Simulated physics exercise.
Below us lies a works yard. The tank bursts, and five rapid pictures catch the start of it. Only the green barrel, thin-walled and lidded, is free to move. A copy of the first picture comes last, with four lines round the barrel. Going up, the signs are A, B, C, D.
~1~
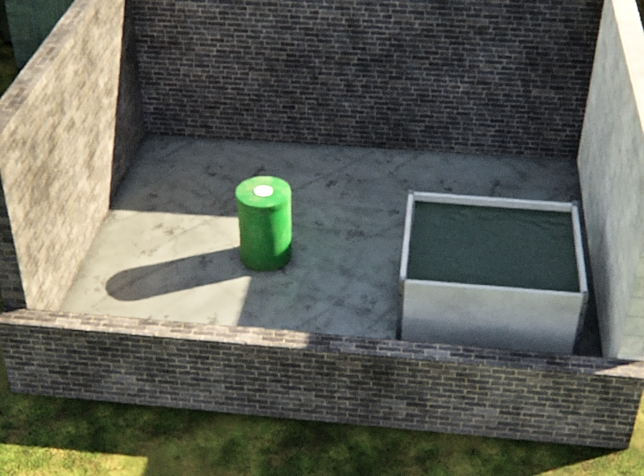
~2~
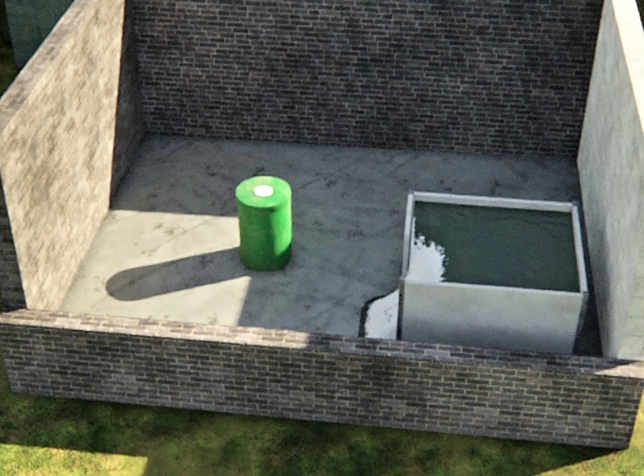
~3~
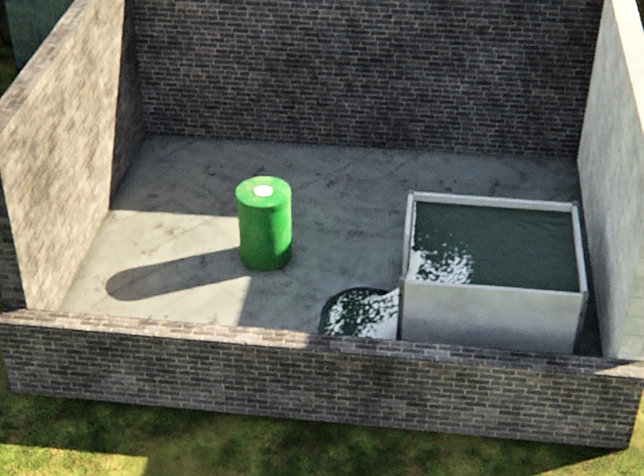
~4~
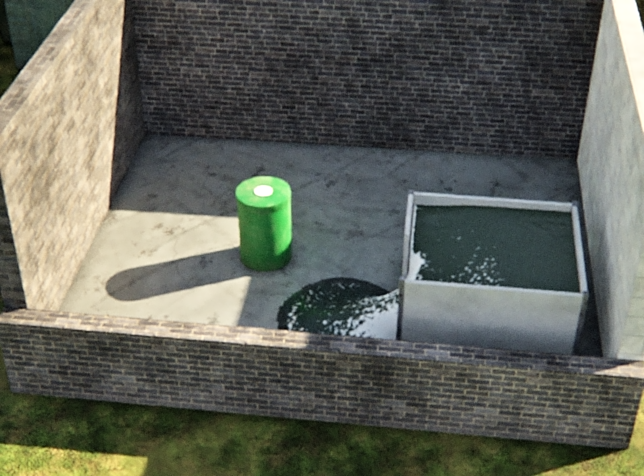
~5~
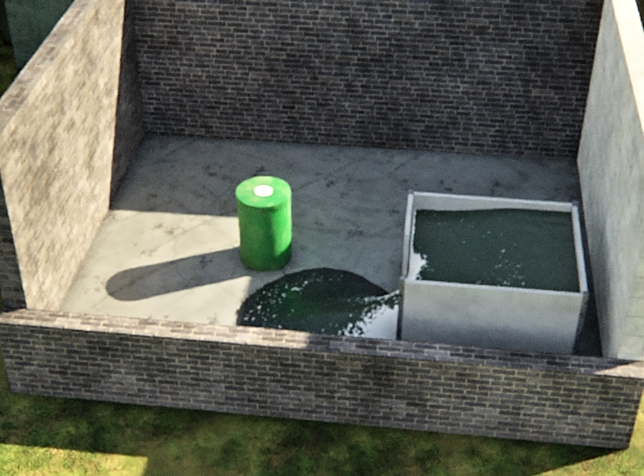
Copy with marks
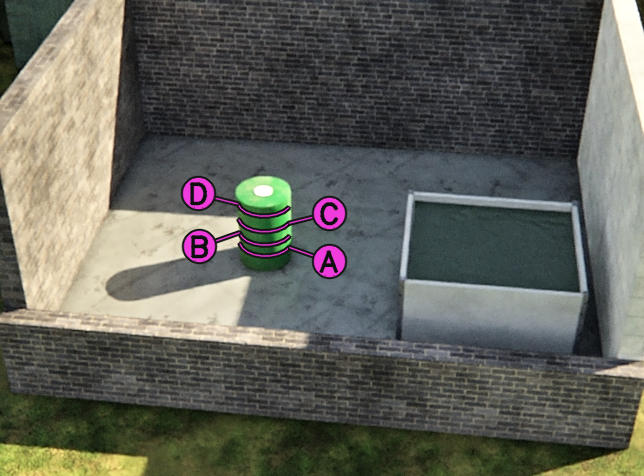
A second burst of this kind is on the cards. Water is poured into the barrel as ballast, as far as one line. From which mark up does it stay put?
Level A.
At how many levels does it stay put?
All of the four.
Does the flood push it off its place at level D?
No.
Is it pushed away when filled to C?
No, that is safe.
In magenta, A at (261, 256); B at (261, 245); C at (260, 231); D at (260, 216); from the bottom up A, B, C, D.
With A, it does not move.
With B, it does not move.
With C, it does not move.
With D, it does not move.
